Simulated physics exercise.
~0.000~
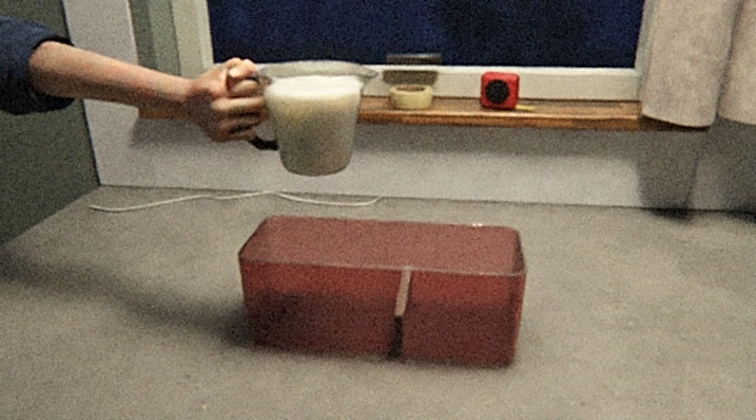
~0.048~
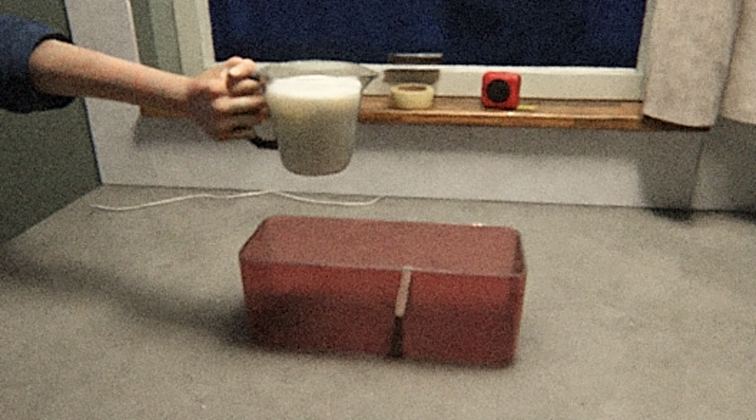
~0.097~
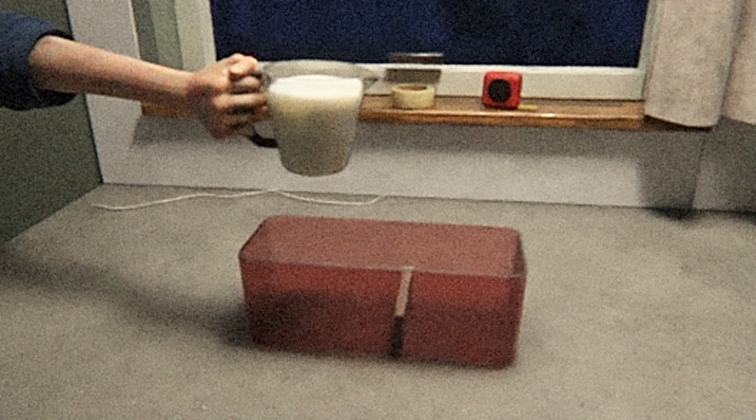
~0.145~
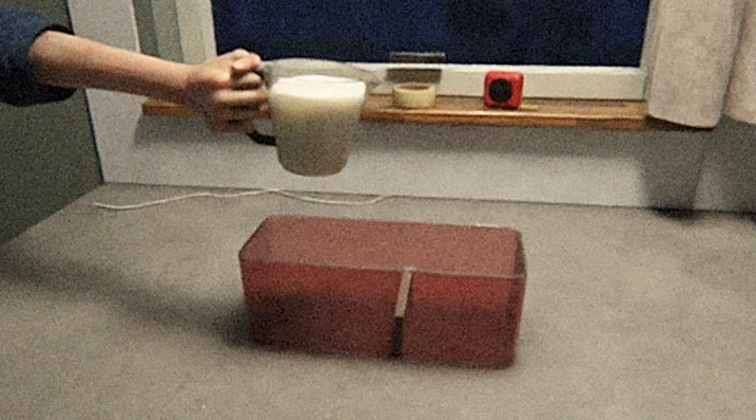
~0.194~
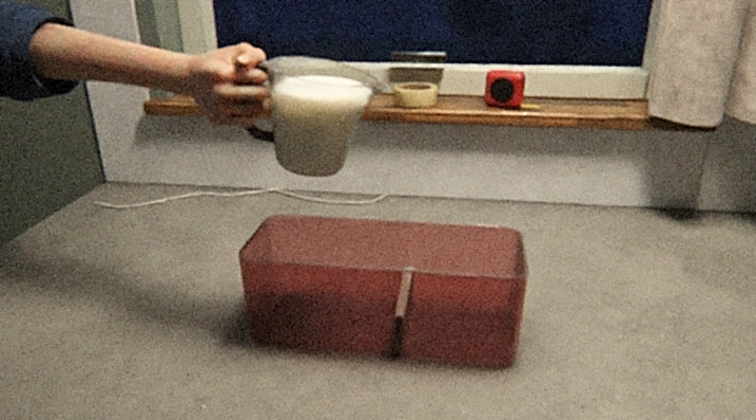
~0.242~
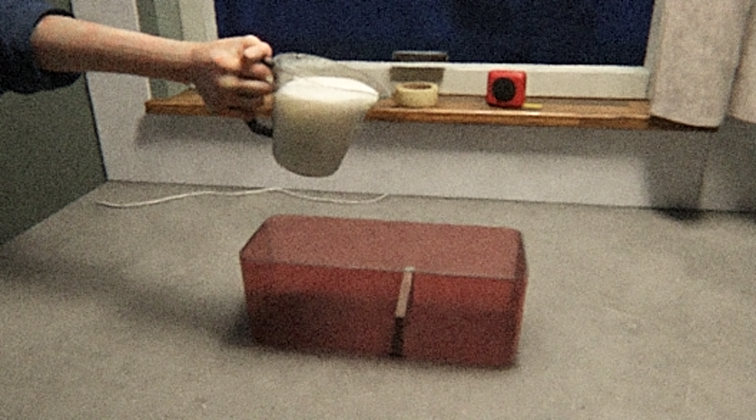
On a grey surface before a window sill, a hand holds a measuring jug of milk by its handle above a long, red, see-through basin with a low wall inside. The hand slowly tilts the jug to the right, gently at first and then further, while the milk stays inside.
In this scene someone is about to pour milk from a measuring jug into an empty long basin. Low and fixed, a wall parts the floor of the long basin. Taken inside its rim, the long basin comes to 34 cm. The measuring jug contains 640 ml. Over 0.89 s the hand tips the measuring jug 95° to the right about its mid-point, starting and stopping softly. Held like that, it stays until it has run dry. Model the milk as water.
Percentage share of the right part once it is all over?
95 per cent.
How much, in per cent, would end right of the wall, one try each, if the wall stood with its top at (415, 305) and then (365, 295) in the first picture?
I'd say 80 percent on the first go, 95 percent on the next.
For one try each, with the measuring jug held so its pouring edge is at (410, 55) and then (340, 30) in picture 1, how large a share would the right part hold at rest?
It comes to 90 per cent, and then 65 per cent.
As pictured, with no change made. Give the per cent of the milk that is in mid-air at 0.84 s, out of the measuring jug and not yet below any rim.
20 per cent, roughly.
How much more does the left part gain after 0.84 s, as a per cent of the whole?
About 3 percent, give or take.
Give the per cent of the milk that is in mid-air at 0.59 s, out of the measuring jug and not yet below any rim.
Roughly 24 percent.
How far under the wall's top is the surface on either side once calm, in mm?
For the left, around 54 mm; for the right, around 18 mm.
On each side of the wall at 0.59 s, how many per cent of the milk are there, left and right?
0 on the left, 9 on the right, roughly.
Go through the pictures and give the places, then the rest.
In the first frame, it leans 0°; its right rim is at (378, 73); the milk meets the walls at (269, 84) and (363, 85); the long basin's rim runs from (252, 237) to (523, 251); the wall's top is at (404, 290).
In the second frame, it leans 1°; its right rim is at (379, 74); the milk meets the walls at (269, 83) and (363, 86).
In the third frame, it leans 3°; its right rim is at (381, 76); the milk meets the walls at (271, 83) and (364, 87).
In the fourth frame, it leans 6°; its right rim is at (384, 81); the milk meets the walls at (273, 82) and (366, 88).
In the fifth frame, it leans 11°; its right rim is at (388, 87); the milk meets the walls at (276, 83) and (372, 90).
In the sixth frame, it leans 16°; its right rim is at (391, 95); the milk meets the walls at (279, 86) and (379, 92).
Then, 0.59 s in, the tilt is 70° and 67 per cent is still to pour, 0 is left of the wall and 9 right of it.
Then, 0.84 s in, the tilt is 94° and 19 per cent is still to pour, 1 is left of the wall and 60 right of it.
Then, 1.10 s in, the tilt is 95° and 2 per cent is still to pour, 3 is left of the wall and 92 right of it.
Then, 1.39 s in, the tilt is 95° and 0 per cent is still to pour, 4 is left of the wall and 95 right of it.
Finally, 4 per cent lies left of the wall, 95 right of it and 1 outside.
